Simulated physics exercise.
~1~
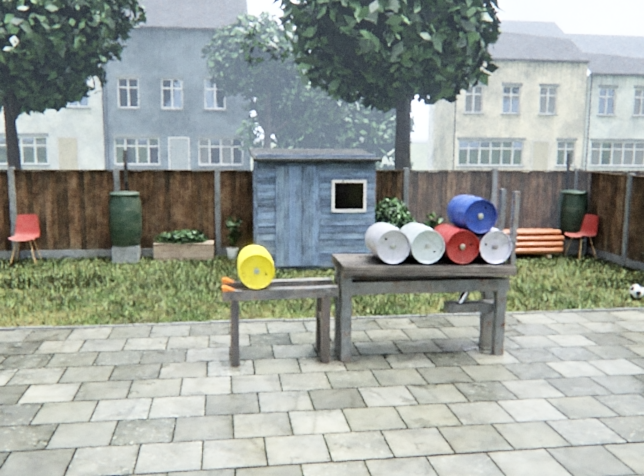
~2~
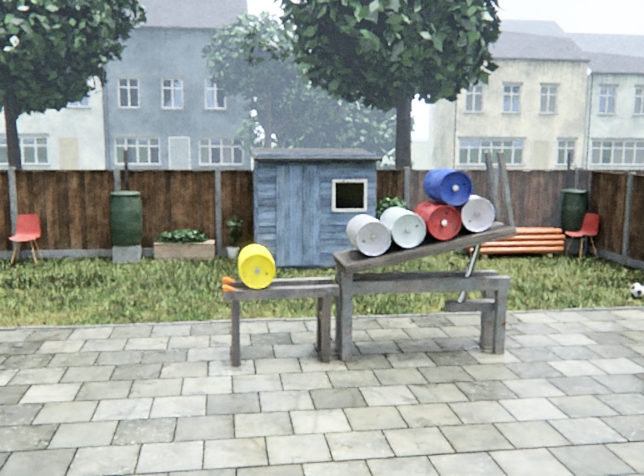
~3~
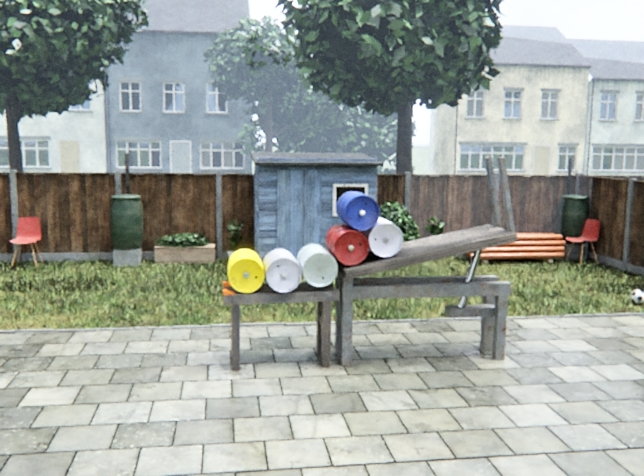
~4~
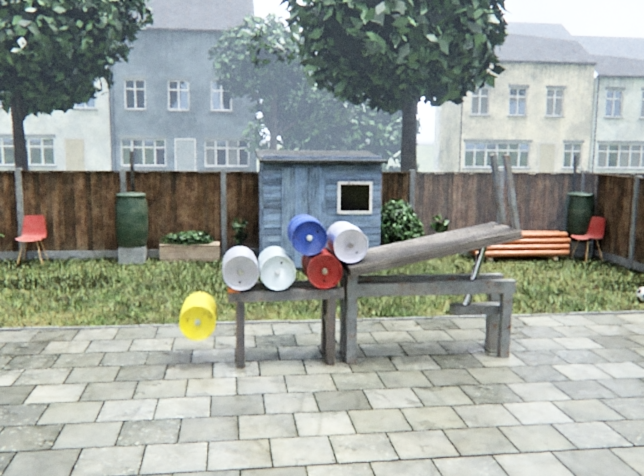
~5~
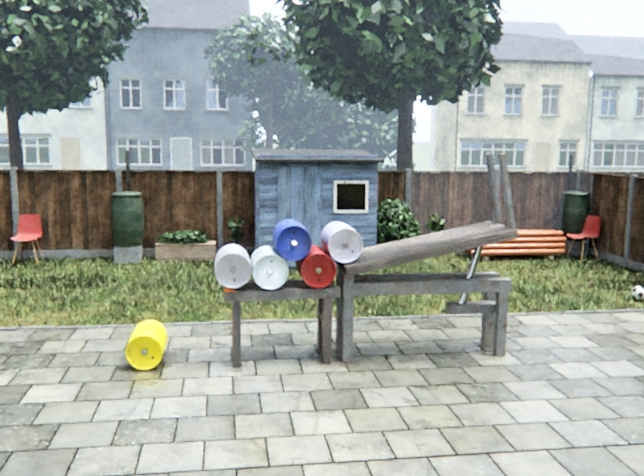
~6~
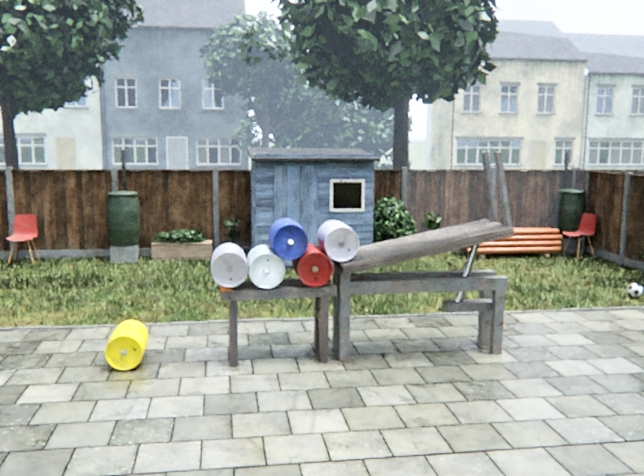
A wooden deck tilts up at its right edge, sending blue, red and three white kegs rolling left onto a lower rack, where they push the yellow keg over the end stop; it drops to the paving and rolls left, while red stays on the rack and blue rests atop others.
